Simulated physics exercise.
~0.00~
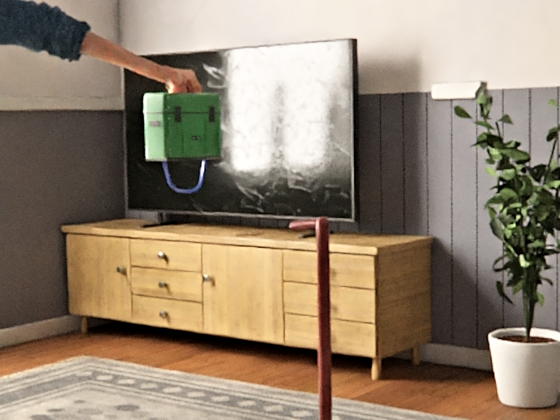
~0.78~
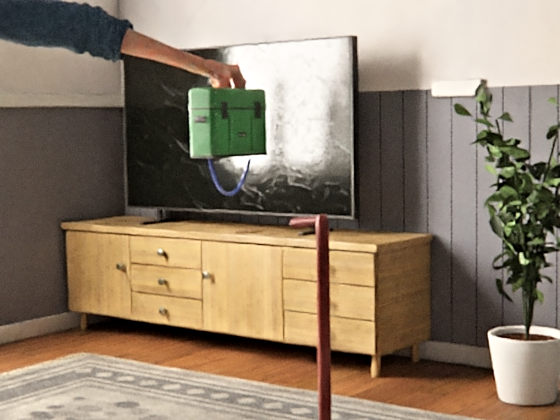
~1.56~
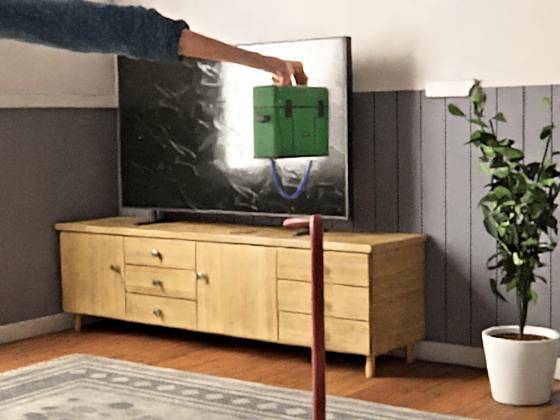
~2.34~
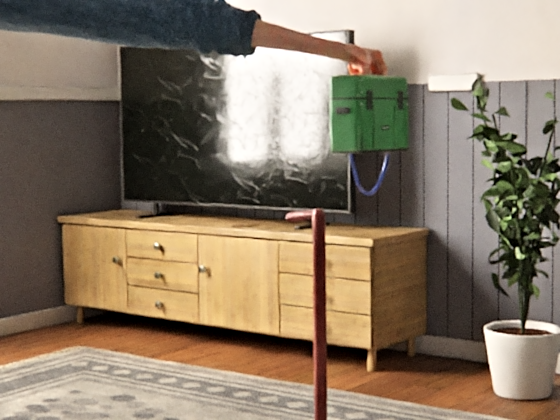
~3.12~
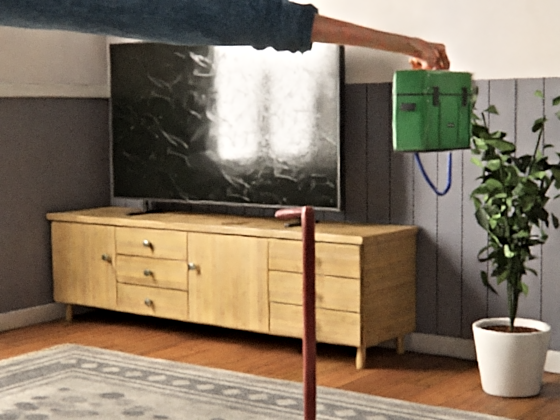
In the video, an outstretched arm carries a green case with a blue loop hanging beneath it from left to right in front of a television and wooden cabinet. The case passes above a reddish post with a short bar at its top and ends up clear of it, near a potted plant.
